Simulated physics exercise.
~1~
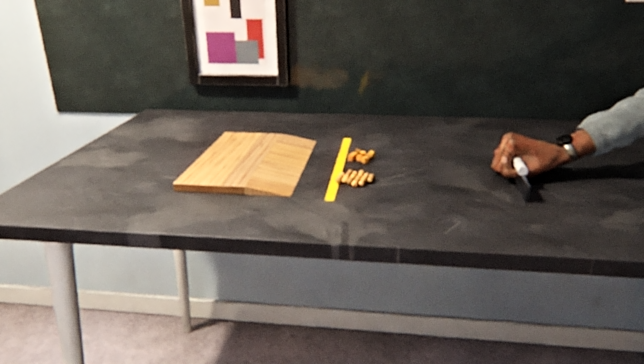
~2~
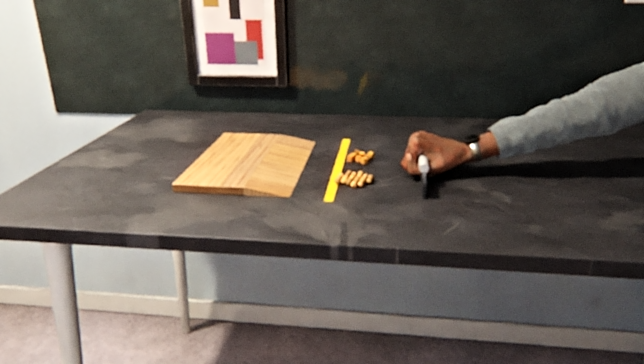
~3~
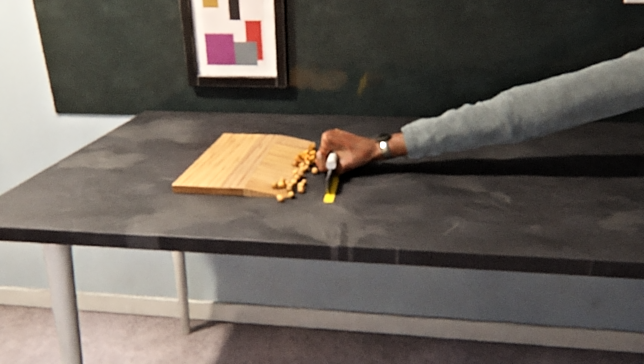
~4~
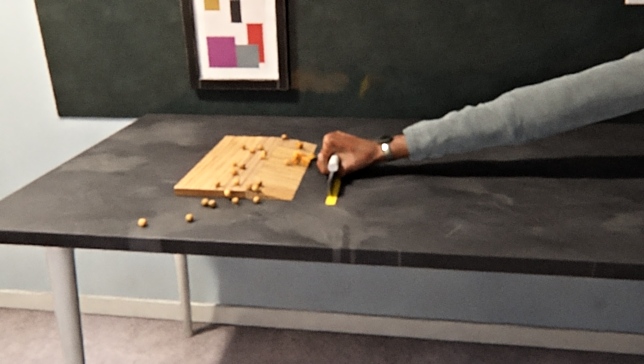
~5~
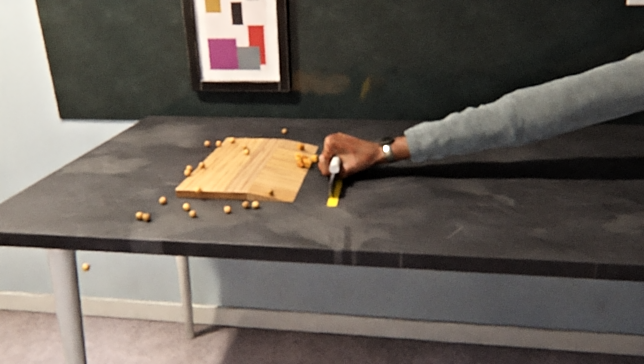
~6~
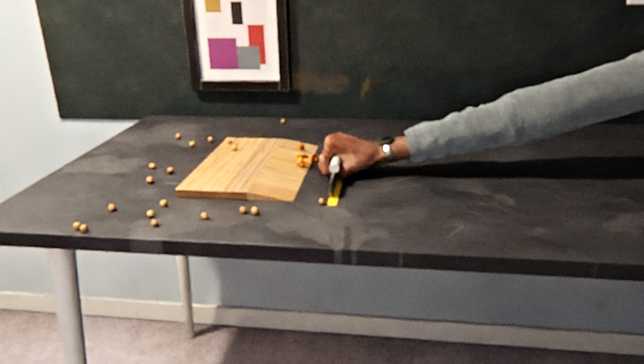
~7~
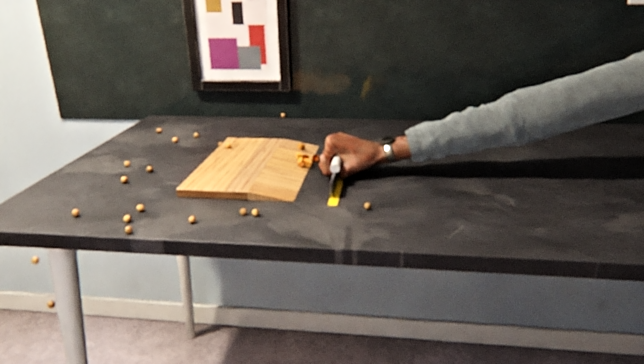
On a dark tabletop, a hand slid a scraper quickly left into two small heaps of tan bits and stopped at the yellow tape; many of the nearer bits scattered past the wooden slab, some falling off the table, while most farther ones stayed by the hand.
